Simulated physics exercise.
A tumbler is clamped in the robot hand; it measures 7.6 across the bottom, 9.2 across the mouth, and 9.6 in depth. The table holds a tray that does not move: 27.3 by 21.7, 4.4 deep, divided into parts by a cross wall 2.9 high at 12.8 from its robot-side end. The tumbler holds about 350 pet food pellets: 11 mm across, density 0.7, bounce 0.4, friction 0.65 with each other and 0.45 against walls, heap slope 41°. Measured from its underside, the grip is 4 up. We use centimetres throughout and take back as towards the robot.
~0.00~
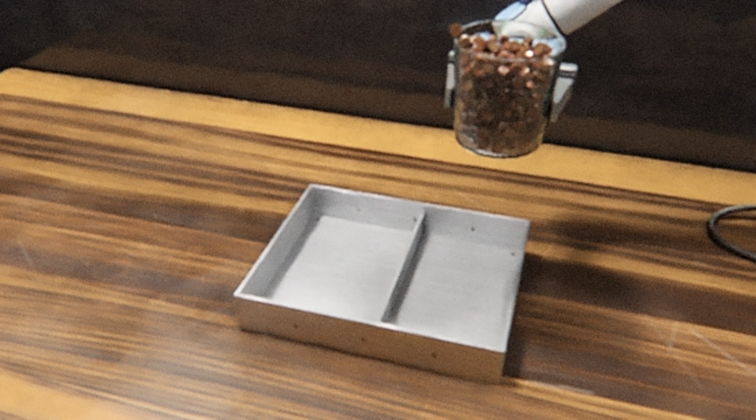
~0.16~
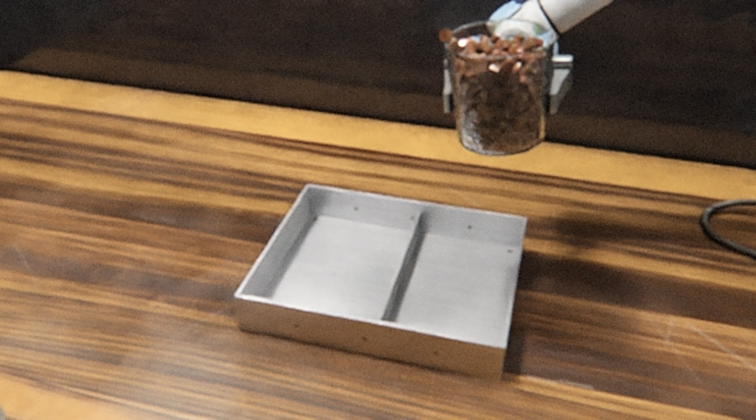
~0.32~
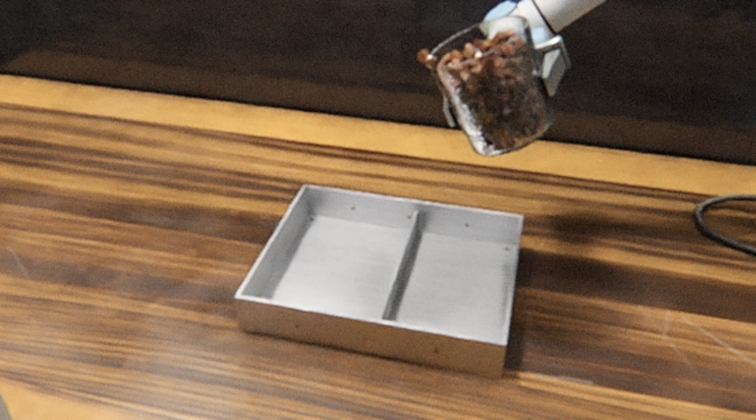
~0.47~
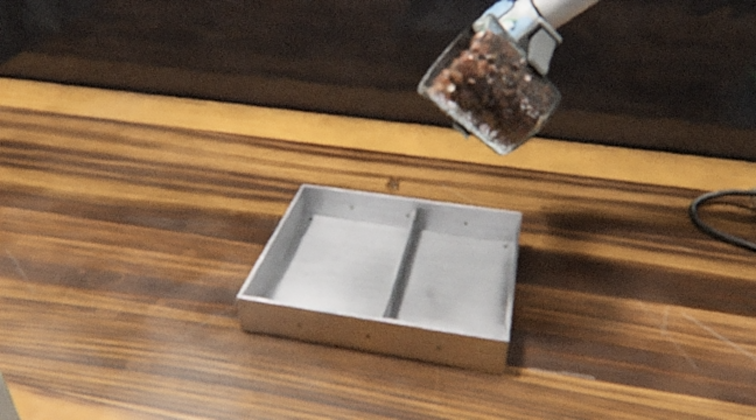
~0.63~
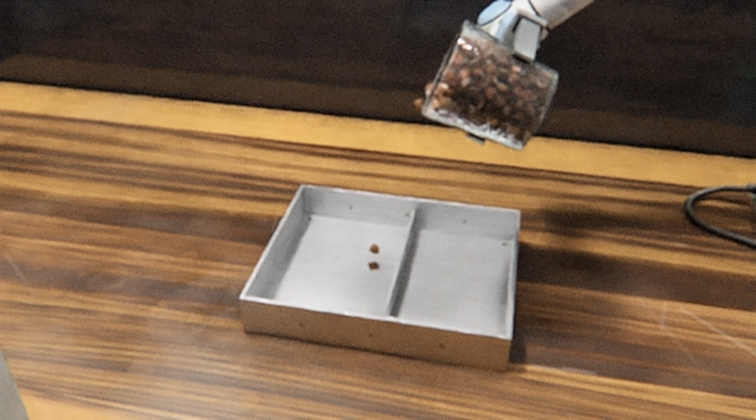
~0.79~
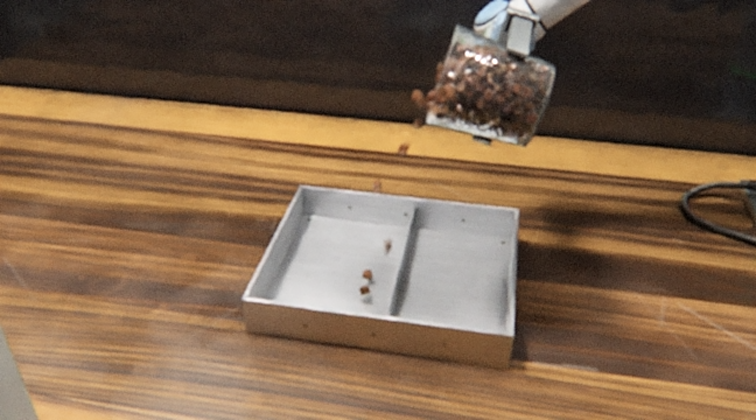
A robot arm held a clear cup full of small brown pieces above a divided metal tray, then tilted it steadily to the left until a few pieces dropped into the tray's left section.
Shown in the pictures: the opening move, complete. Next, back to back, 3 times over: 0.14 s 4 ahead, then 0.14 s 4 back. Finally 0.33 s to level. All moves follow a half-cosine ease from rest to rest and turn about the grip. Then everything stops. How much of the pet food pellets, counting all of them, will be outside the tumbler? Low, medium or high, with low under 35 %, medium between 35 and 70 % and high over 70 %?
Medium.
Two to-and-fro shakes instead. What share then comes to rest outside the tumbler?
40 per cent.
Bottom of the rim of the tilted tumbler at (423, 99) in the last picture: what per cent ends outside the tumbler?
Somewhere around 25 %.
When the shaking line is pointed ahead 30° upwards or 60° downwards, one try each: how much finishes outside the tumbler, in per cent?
Near 65 and 15 percent respectively.
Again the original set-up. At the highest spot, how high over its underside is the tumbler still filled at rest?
The top sits some 8.0 cm up.
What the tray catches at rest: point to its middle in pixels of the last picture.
It ends up close to (353, 270).
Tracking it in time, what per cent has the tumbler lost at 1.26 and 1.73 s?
At the first time about 30 per cent, at the second about 50 per cent.
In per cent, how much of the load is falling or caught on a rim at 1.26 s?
Around 3 percent of the load.
By 1.26 s, tilted 76° forward, highest piece 28 above the table; 255 in the tumbler, 76 in the far-side part, 12 in the robot-side part, 11 in flight or on a rim.
By 1.73 s, tilted 61° forward, highest piece 26 above the table; 173 in the tumbler, 139 in the far-side part, 28 in the robot-side part, 1 on the table or floor, 13 in flight or on a rim.
By 2.16 s, level, highest piece 29 above the table; 172 in the tumbler, 150 in the far-side part, 31 in the robot-side part, 1 on the table or floor.
By 3.21 s, level, highest piece 29 above the table; 172 in the tumbler, 150 in the far-side part, 31 in the robot-side part, 1 on the table or floor.
Final count, 172 in the tumbler, 150 in the far-side part, 31 in the robot-side part, 1 on the table or floor. That is 51 % outside the tumbler.
